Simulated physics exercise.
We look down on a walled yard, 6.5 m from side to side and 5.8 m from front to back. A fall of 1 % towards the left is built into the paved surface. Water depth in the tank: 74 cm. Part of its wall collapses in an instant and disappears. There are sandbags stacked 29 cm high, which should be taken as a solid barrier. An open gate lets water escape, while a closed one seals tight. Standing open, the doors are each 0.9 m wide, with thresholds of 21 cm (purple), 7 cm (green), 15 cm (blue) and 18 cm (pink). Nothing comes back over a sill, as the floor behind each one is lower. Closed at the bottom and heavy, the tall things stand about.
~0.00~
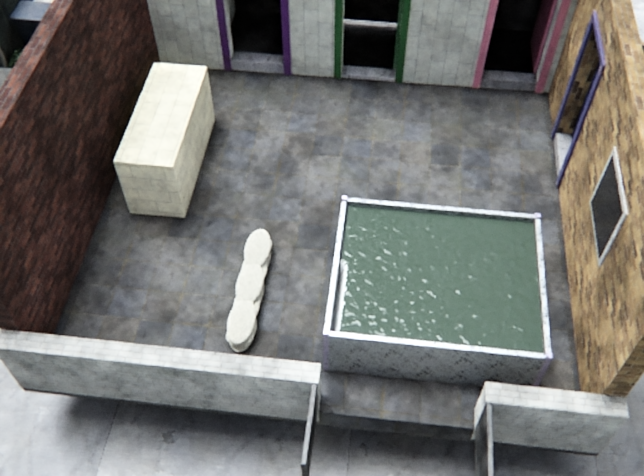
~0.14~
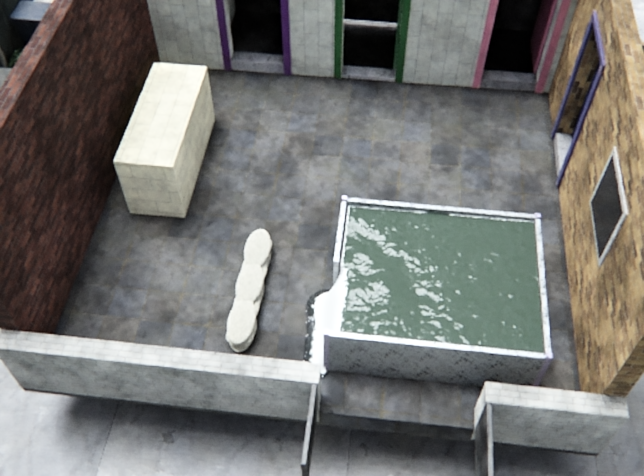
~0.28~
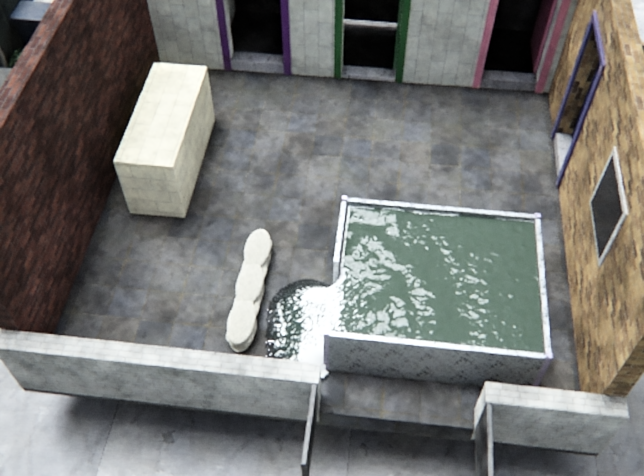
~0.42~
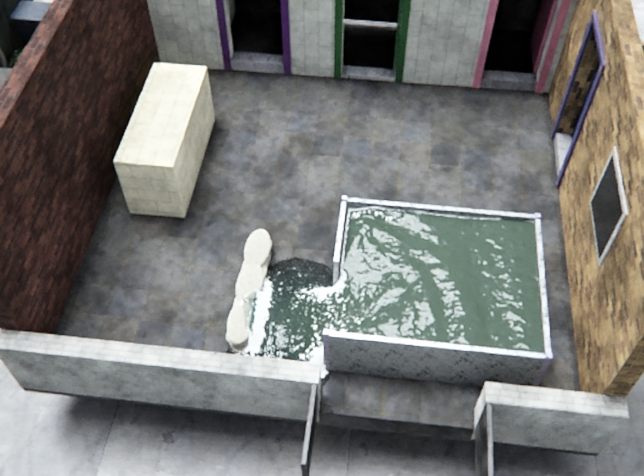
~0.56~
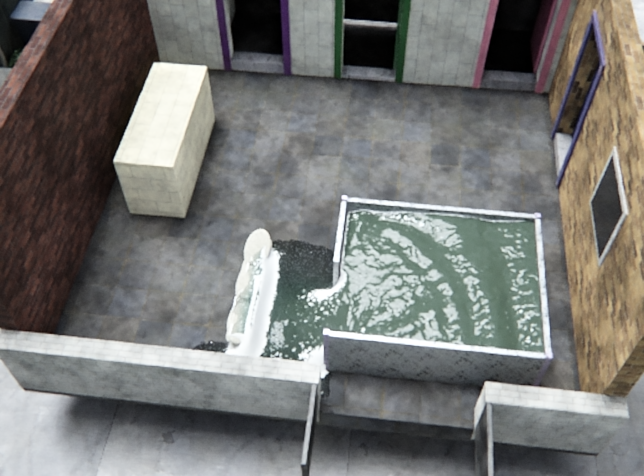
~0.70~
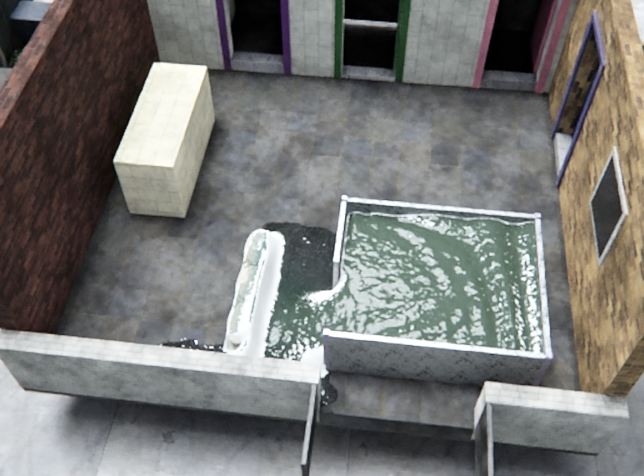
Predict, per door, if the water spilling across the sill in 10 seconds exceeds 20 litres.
The purple door is going to fall short of the limit. The green door is going to top the limit. The blue door is going to fall short of the limit. The pink door is going to fall short of the limit.
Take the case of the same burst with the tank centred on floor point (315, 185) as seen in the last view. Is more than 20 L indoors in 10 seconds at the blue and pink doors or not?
Measured against the limit, the blue door stays within it and the pink door stays within it.
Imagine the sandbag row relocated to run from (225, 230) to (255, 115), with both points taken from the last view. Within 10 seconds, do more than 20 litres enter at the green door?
Well, at green the limit is respected.
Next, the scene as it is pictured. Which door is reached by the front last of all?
The blue door.
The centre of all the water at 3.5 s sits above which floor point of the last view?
The water is centred near (309, 275).
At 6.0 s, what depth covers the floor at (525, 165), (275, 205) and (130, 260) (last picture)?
Listed order: 3 / 8 / 12 cm.
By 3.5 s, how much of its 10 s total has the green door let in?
Estimate: Around 10 per cent.
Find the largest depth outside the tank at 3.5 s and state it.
Peak depth: Approx. 36 cm.
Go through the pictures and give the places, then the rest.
The first frame shows still water, 74 cm deep, in the tank at (437, 275).
In the second frame, water pours out at (334, 321) and has run 0.6 m, to a hidden place; typically 6 cm deep outside, 74 cm at the tank's back.
In the third frame, water pours out at (333, 322) and has run 0.9 m, to (287, 292); typically 11 cm deep outside, 74 cm at the tank's back.
In the fourth frame, the front is at a hidden place, 1.3 m from the gap at (333, 323); 1.7 m2 of floor is under water; 74 cm left at the back of the tank.
In the fifth frame, water pours out at (333, 322) and has run 1.8 m, to a hidden place; typically 9 cm deep outside, 73 cm at the tank's back.
In the sixth frame, the front is at a hidden place, 2.3 m from the gap at (333, 322); 2.7 m2 of floor is under water; 64 cm left at the back of the tank.
After 1.4 s water covers 25 % of the floor and is deepest (57 cm) near (256, 333); purple door not reached, green door not reached, blue door not reached, pink door not reached.
After 2.2 s water covers 55 % of the floor and is deepest (51 cm) near (256, 333); purple door not reached, green door not reached, blue door not reached, pink door not reached.
After 3.5 s water covers 75 % of the floor and is deepest (36 cm) near (256, 333); purple door 7 cm at the sill, 0 L in, green door 14 cm at the sill, 11 L in, blue door not reached, pink door not reached.
After 6.0 s water covers 85 % of the floor and is deepest (24 cm) near (160, 71); purple door 9 cm at the sill, 0 L in, green door 13 cm at the sill, 64 L in, blue door 4 cm at the sill, 0 L in, pink door 6 cm at the sill, 0 L in.
After 10.0 s water covers 95 % of the floor and is deepest (20 cm) near (57, 365); purple door 5 cm at the sill, 0 L in, green door 7 cm at the sill, 92 L in, blue door 11 cm at the sill, 0 L in, pink door 13 cm at the sill, 0 L in.
